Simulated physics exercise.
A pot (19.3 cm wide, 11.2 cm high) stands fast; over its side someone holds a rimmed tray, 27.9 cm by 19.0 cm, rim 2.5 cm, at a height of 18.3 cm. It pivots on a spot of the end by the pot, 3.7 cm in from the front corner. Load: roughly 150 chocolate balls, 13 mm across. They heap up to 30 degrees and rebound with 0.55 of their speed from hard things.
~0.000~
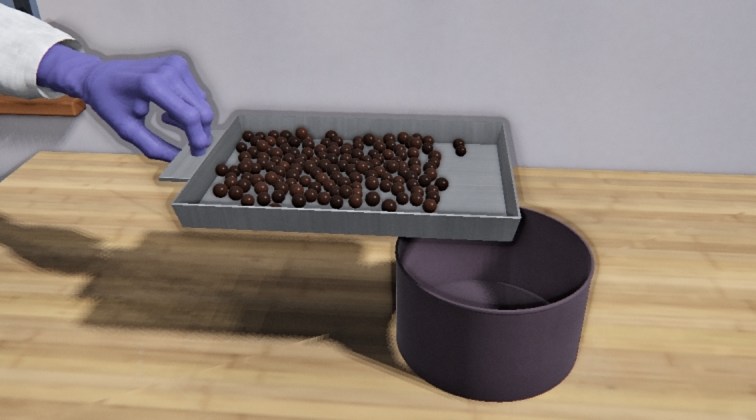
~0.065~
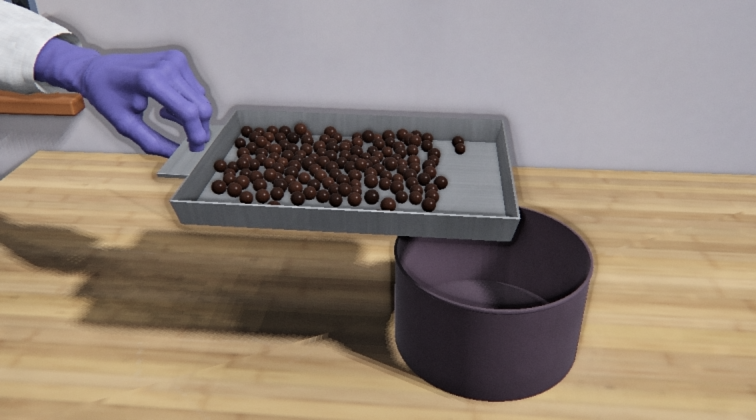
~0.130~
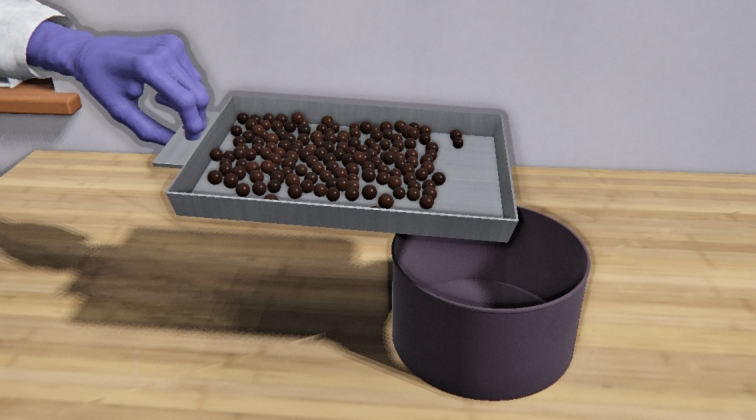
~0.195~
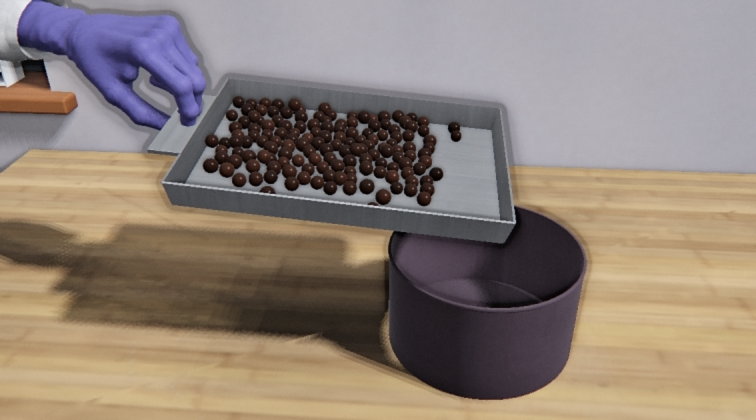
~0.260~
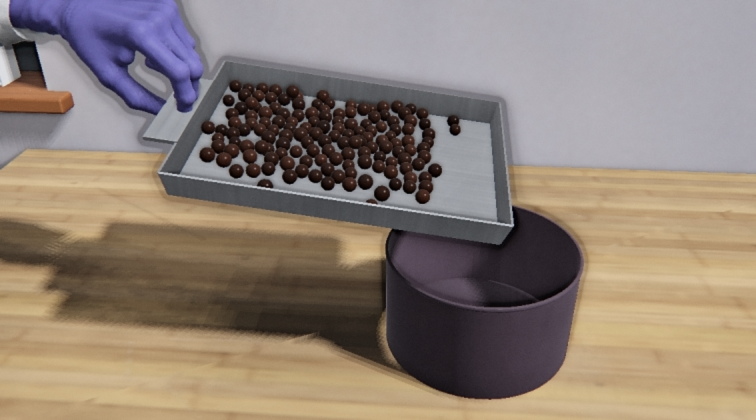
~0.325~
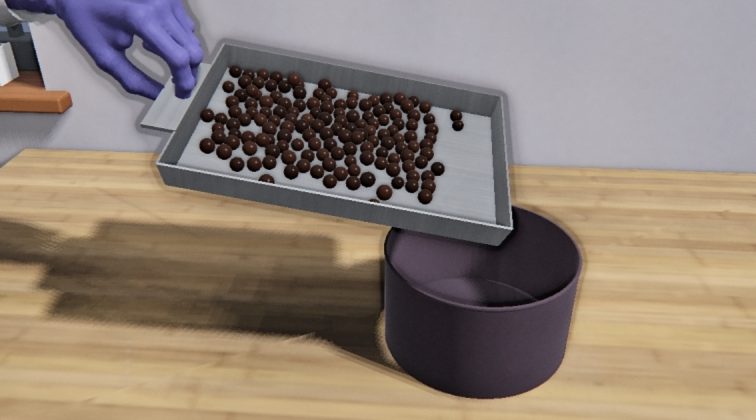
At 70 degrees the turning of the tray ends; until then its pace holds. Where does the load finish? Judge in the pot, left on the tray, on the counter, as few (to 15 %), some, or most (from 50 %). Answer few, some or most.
In the pot: Few; left on the tray: Most; on the counter: Few.
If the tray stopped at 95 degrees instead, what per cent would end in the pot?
It would be near 5 per cent.
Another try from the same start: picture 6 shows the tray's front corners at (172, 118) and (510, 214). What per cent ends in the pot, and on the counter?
Pot 0, counter 0.
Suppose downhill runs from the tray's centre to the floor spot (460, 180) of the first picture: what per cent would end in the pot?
Some 0 per cent.
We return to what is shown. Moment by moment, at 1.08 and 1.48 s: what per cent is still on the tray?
In turn: 100, 100.
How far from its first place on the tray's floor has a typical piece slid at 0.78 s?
Some 8 cm.
After 0.78 s, tilt 42 degrees; the tray holds 100 %, the pot 0 %.
After 1.08 s, tilt 59 degrees; the tray holds 100 %, the pot 0 %.
After 1.48 s, tilt 70 degrees; the tray holds 100 %, the pot 0 %.
In the end, at 2.3 s, pot 0 %, tray 95 %, counter 5 %.
